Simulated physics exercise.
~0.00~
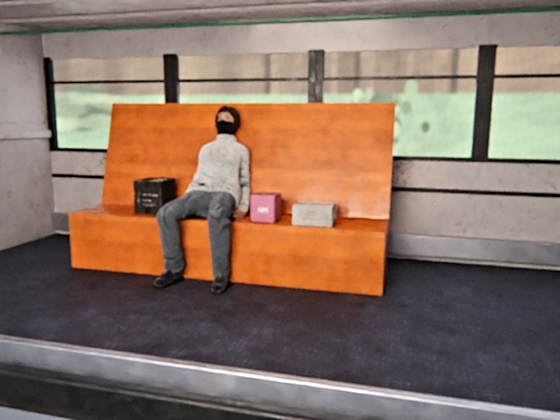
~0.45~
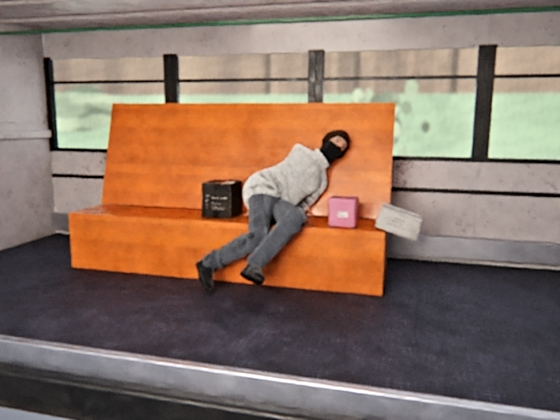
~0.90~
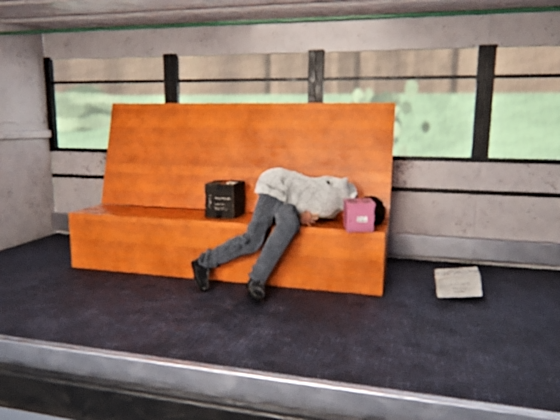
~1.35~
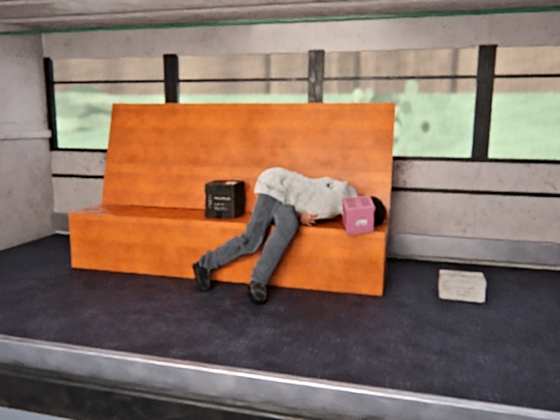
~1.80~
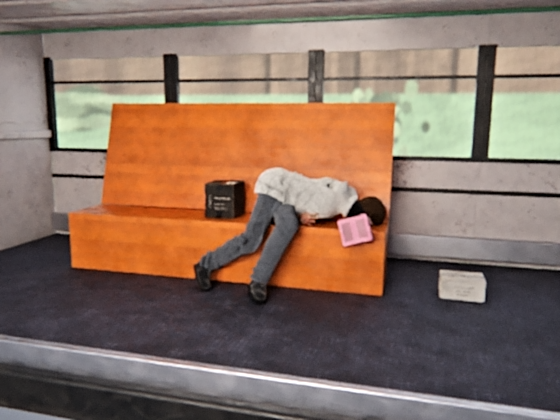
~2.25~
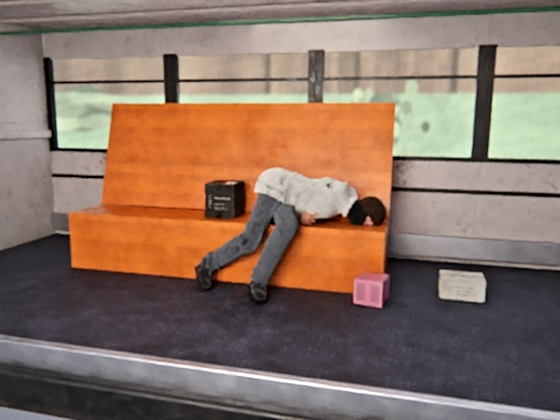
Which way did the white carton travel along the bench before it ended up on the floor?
The white carton moved to the right, going off that end of the bench.
